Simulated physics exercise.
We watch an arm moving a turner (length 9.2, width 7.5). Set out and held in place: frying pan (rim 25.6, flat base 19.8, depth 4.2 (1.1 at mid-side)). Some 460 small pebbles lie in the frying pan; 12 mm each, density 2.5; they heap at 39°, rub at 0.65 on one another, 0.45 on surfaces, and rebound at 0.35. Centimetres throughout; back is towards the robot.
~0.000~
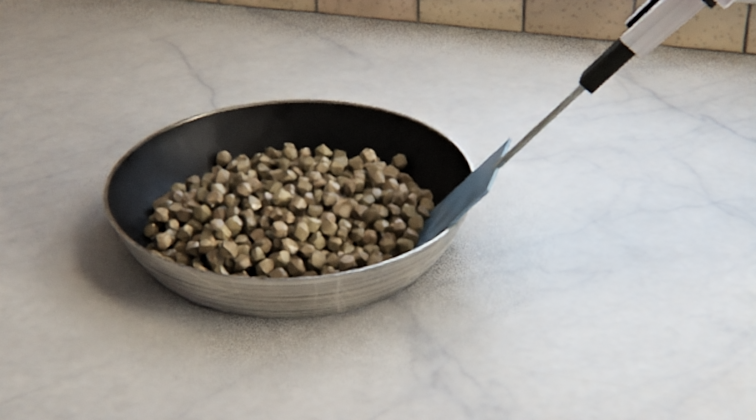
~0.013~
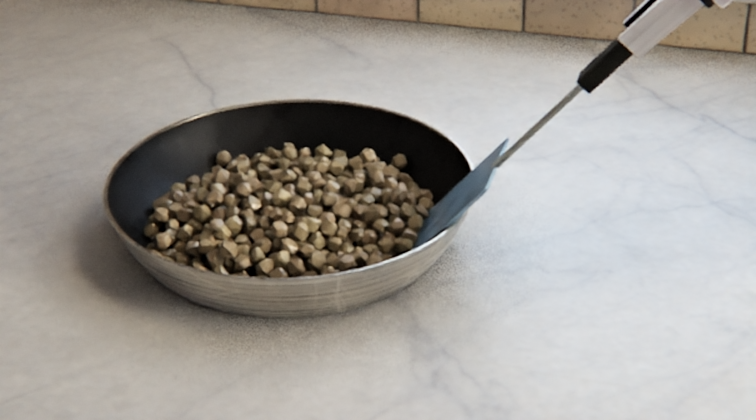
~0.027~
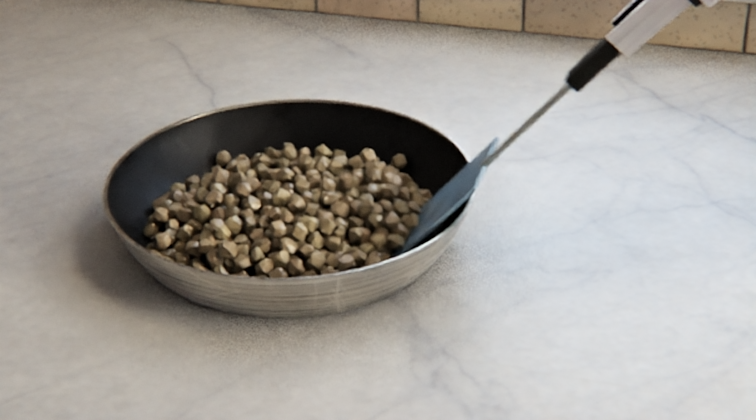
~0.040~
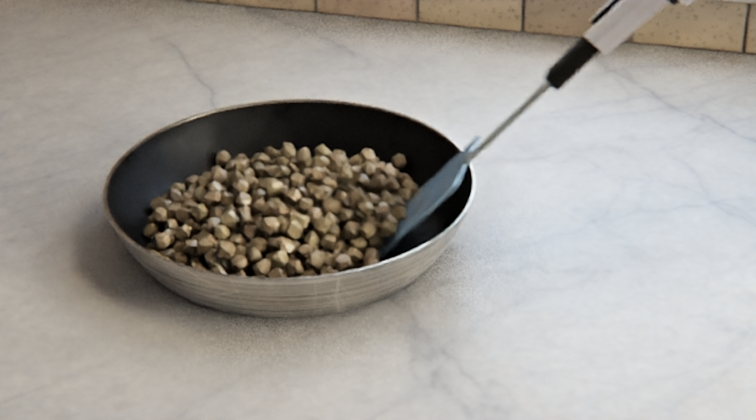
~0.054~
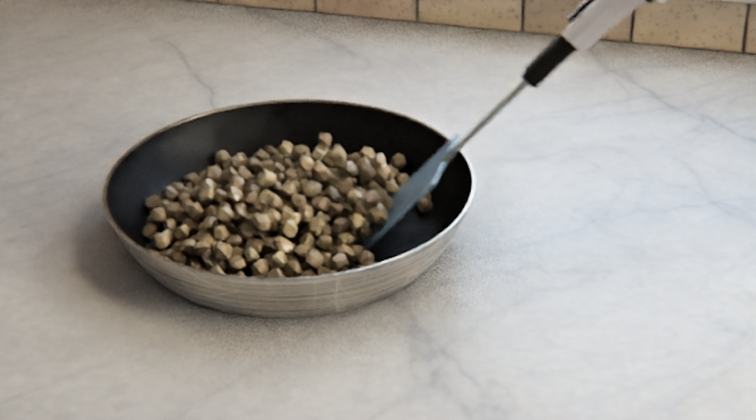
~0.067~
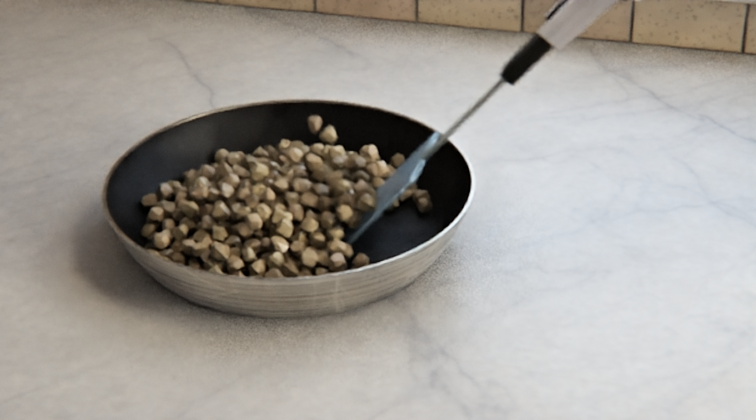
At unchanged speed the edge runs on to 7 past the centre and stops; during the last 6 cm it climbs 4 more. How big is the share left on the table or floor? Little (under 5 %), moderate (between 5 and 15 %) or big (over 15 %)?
On the table or floor the share is big, over 15 %.
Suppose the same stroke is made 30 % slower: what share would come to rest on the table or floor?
It would be near 15 per cent.
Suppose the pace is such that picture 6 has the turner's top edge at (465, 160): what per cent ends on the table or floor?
About 0 per cent.
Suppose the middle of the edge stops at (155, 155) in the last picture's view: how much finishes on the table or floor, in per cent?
Some 30 per cent.
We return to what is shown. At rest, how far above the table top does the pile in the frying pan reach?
About 5.5 cm.
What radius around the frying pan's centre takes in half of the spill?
About 30 cm.
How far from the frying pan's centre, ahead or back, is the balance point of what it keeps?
About 3.5 cm ahead.
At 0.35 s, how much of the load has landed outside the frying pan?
Roughly 20 per cent.
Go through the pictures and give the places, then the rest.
The turner top edge at (500, 164), sloping 50°; upper third of the load around (298, 202), from x 150 to 425, top at y 150; 455 in the frying pan, in the first frame.
The turner top edge at (498, 164), sloping 50°; upper third of the load around (298, 202), from x 150 to 425, top at y 150, in the second frame.
The turner top edge at (487, 162), sloping 50°; upper third of the load around (299, 202), from x 150 to 425, top at y 150, in the third frame.
The turner top edge at (468, 160), sloping 50°; upper third of the load around (301, 199), from x 150 to 425, top at y 150, in the fourth frame.
The turner top edge at (447, 158), sloping 50°; upper third of the load around (300, 195), from x 150 to 425, top at y 140, in the fifth frame.
The turner top edge at (426, 156), sloping 50°; upper third of the load around (296, 191), from x 150 to 425, top at y 125; 455 in the frying pan, in the sixth frame.
After 0.10 s, sloping 50°, highest piece 10 above the table; 454 in the frying pan, 1 on the blade or in flight.
After 0.13 s, sloping 50°, highest piece 11 above the table; 453 in the frying pan, 2 on the blade or in flight.
After 0.35 s, sloping 50°, highest piece 13 above the table; 357 in the frying pan, 84 on the table or floor, 14 on the blade or in flight.
After 1.40 s, sloping 50°, highest piece 5 above the table; 357 in the frying pan, 98 on the table or floor.
In the end, 357 in the frying pan, 98 on the table or floor. That is 22 % on the table or floor.
